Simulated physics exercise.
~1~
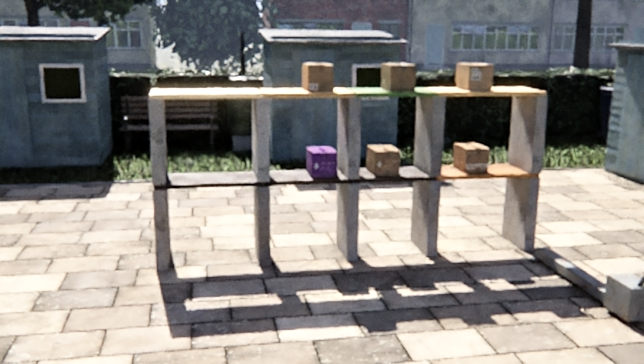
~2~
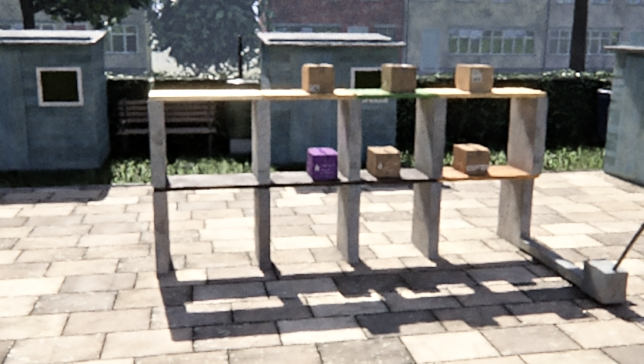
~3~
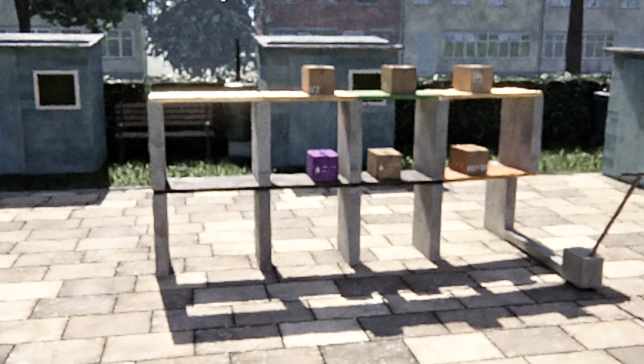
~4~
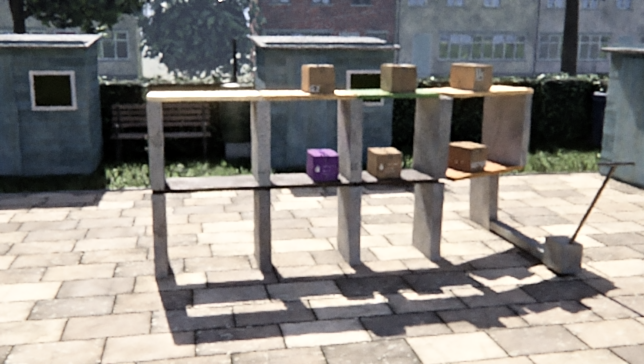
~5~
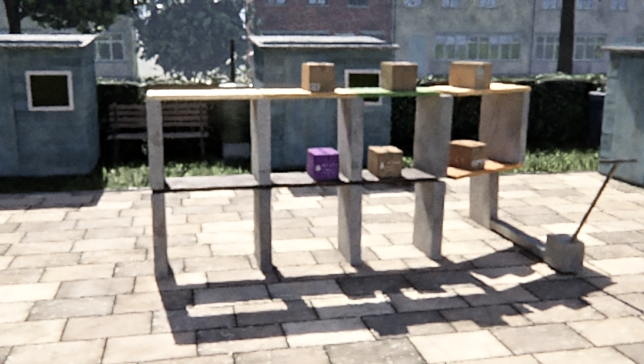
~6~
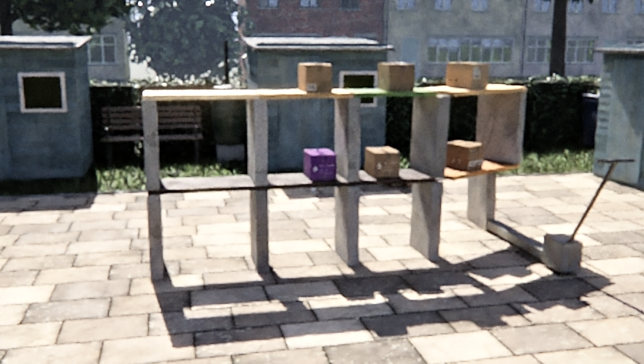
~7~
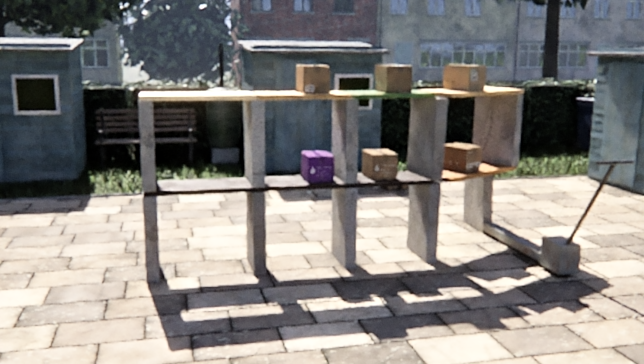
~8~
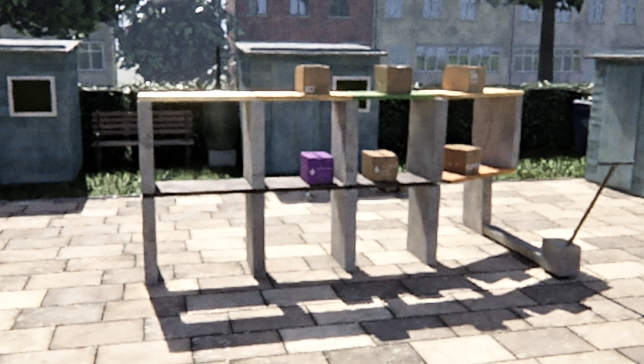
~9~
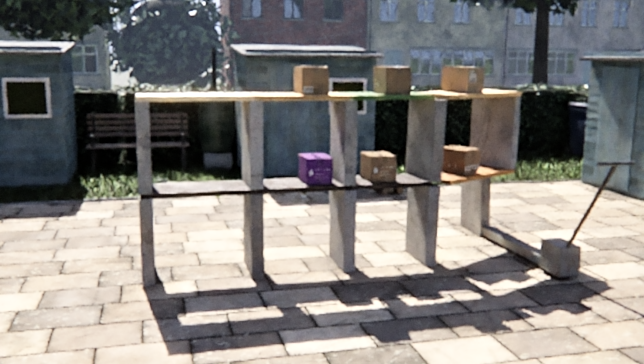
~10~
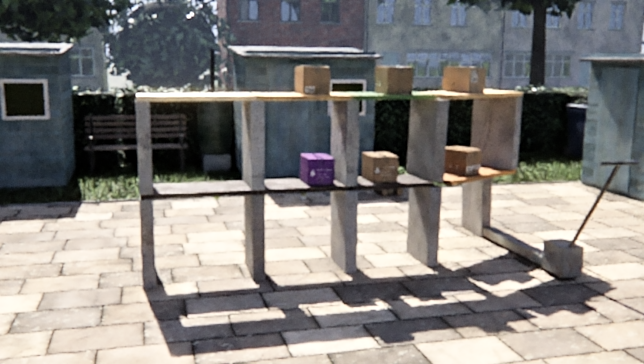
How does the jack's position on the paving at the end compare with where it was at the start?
At the start the jack is near the right edge of the view, and by the end it stands further left and a little further back, closer to the shelf.
A grey jack with a thin upright handle slides in low from the right across a sunlit paved yard, seen from the front by a slowly drifting camera. Before it stands a two-tier shelf of loose boards on pale uprights, with a green board in the upper tier, a purple carton on the lower tier and brown cartons on both. The jack's long tine pushes the foot of the right-hand end upright leftward and back. That end of the shelf shifts, carrying its boards and cartons slightly along. The jack then stops, and everything stays standing.
